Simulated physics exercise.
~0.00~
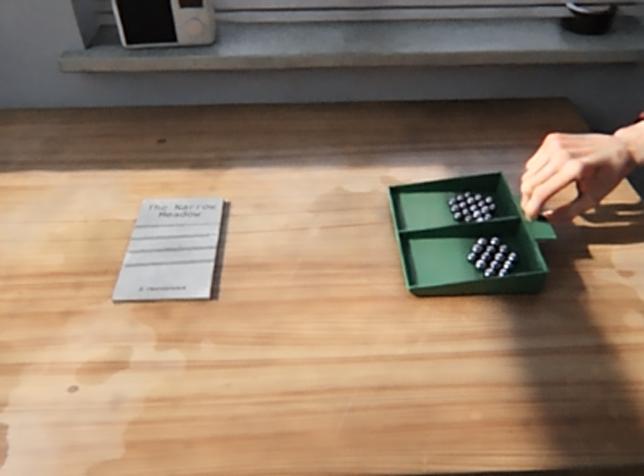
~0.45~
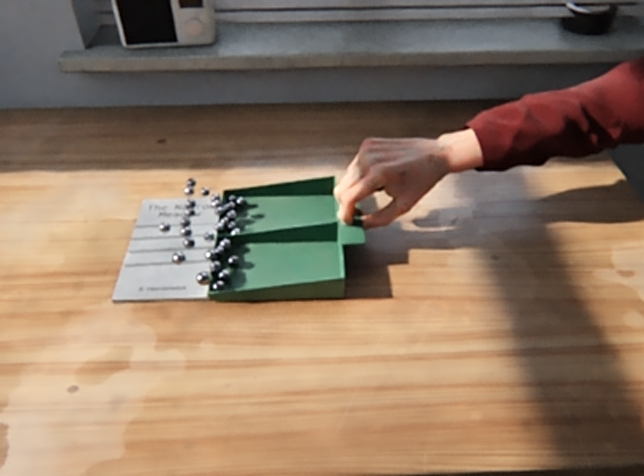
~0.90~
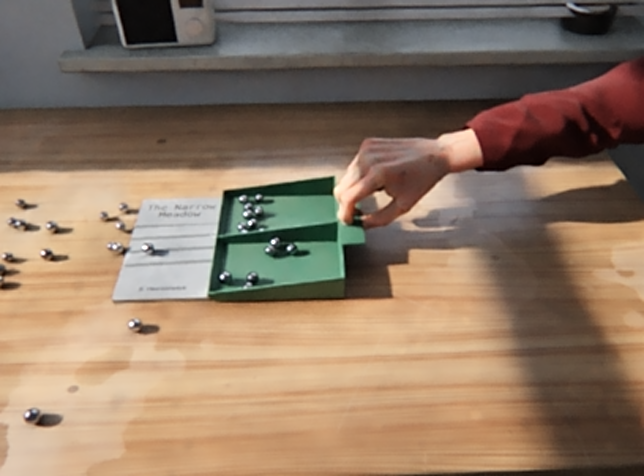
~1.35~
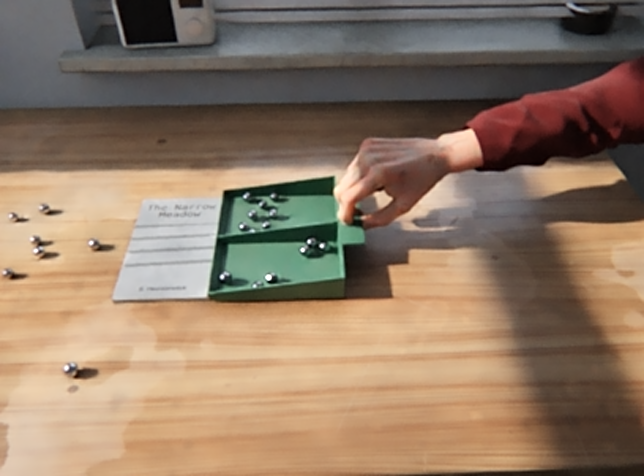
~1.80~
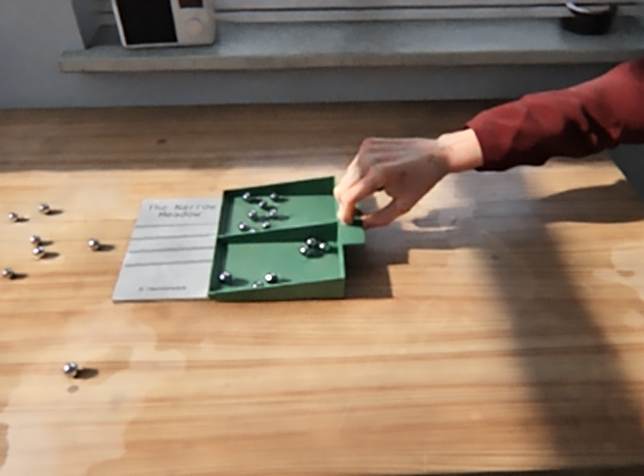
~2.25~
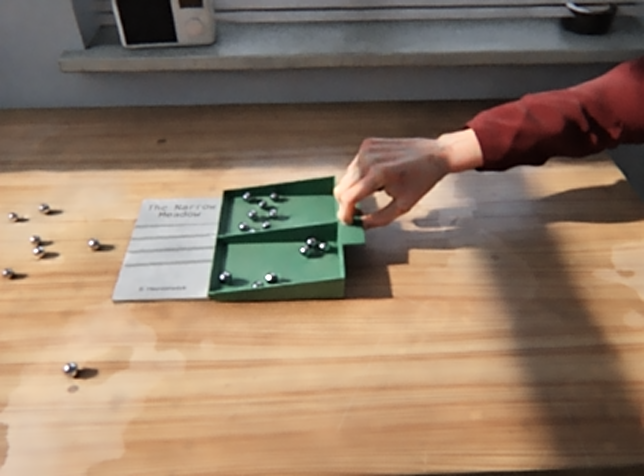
Hand pushing a divided green tray left into a thin book, metal balls spilling over its front rim, some staying inside.
